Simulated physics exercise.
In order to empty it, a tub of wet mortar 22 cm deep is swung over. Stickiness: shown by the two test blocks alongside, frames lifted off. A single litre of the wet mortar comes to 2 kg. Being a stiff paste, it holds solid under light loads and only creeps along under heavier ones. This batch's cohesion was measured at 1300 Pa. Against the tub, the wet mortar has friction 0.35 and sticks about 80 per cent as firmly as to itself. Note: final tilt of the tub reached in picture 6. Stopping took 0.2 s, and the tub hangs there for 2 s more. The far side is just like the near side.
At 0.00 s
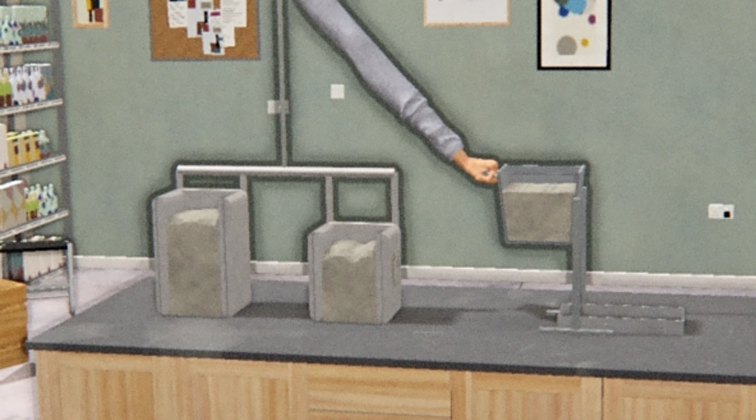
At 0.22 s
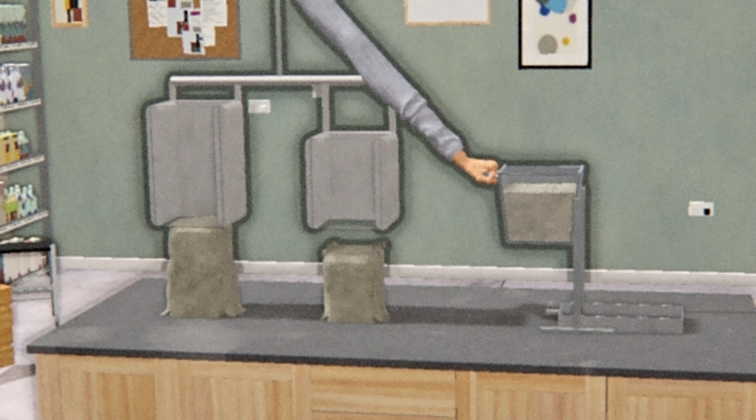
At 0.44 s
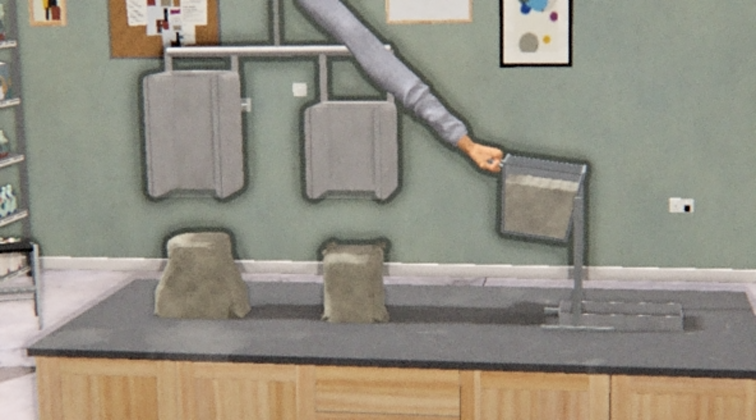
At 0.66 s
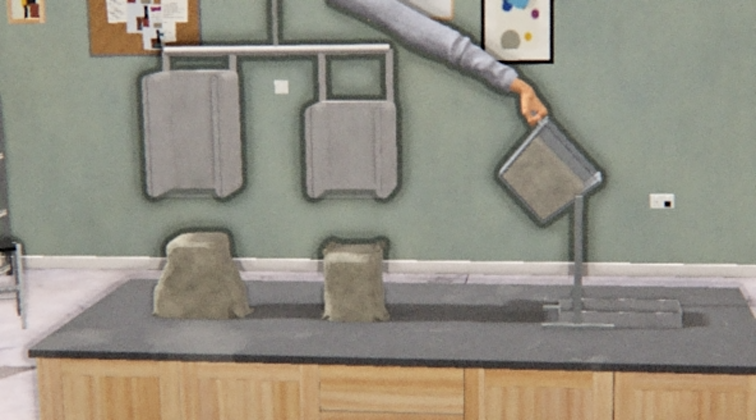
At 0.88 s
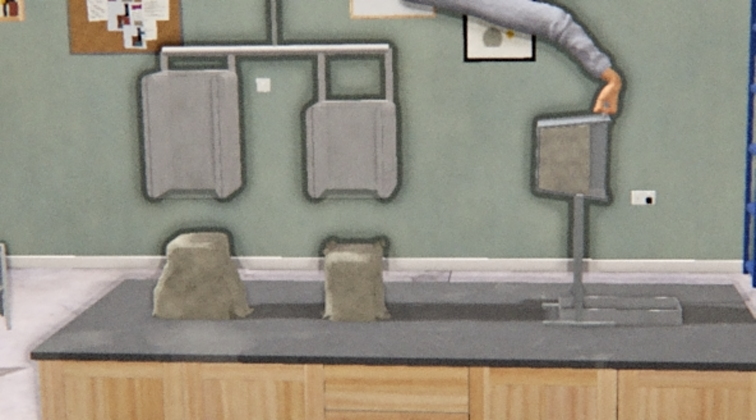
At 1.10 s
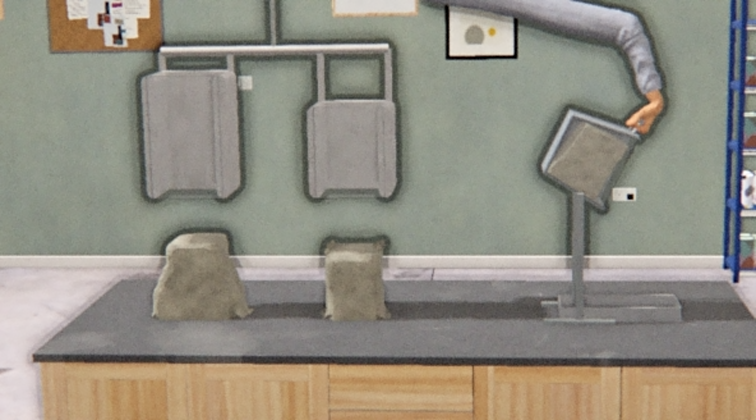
Grey casings lifting off two mortar blocks, the left one slumping, then a hand turning a mortar-filled tub clockwise past its side.
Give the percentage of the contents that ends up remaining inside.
I would say roughly 0 per cent remains inside.
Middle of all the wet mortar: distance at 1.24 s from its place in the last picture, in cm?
Close to 9 centimetres.
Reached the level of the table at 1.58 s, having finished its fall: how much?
I'd say about 100 per cent of it.
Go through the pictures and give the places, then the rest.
The first picture shows handle-side rim at (500, 173), tilt 0 degrees; highest point of the wet mortar at (564, 192); test blocks 36 cm, 25 cm high (left to right).
The second picture shows handle-side rim at (501, 173), tilt 0 degrees; highest point of the wet mortar at (564, 192); test blocks 33 cm, 25 cm high (left to right).
The third picture shows handle-side rim at (506, 163), tilt 8 degrees; highest point of the wet mortar at (510, 182); test blocks 28 cm, 25 cm high (left to right).
The fourth picture shows handle-side rim at (547, 125), tilt 47 degrees; highest point of the wet mortar at (535, 142); test blocks 28 cm, 25 cm high (left to right).
The fifth picture shows handle-side rim at (610, 123), tilt 92 degrees; highest point of the wet mortar at (586, 126); test blocks 28 cm, 25 cm high (left to right).
The sixth picture shows handle-side rim at (638, 140), tilt 116 degrees; highest point of the wet mortar at (589, 126); test blocks 28 cm, 25 cm high (left to right).
By 1.24 s, the tub is at 116 degrees and holds 73 %.
By 1.41 s, the tub is at 116 degrees and holds 0 %.
By 1.58 s, the tub is at 116 degrees and holds 0 %.
By 1.75 s, the tub is at 116 degrees and holds 0 %.
By 3.10 s, at the end, the tub is at 116 degrees and holds 0 %.
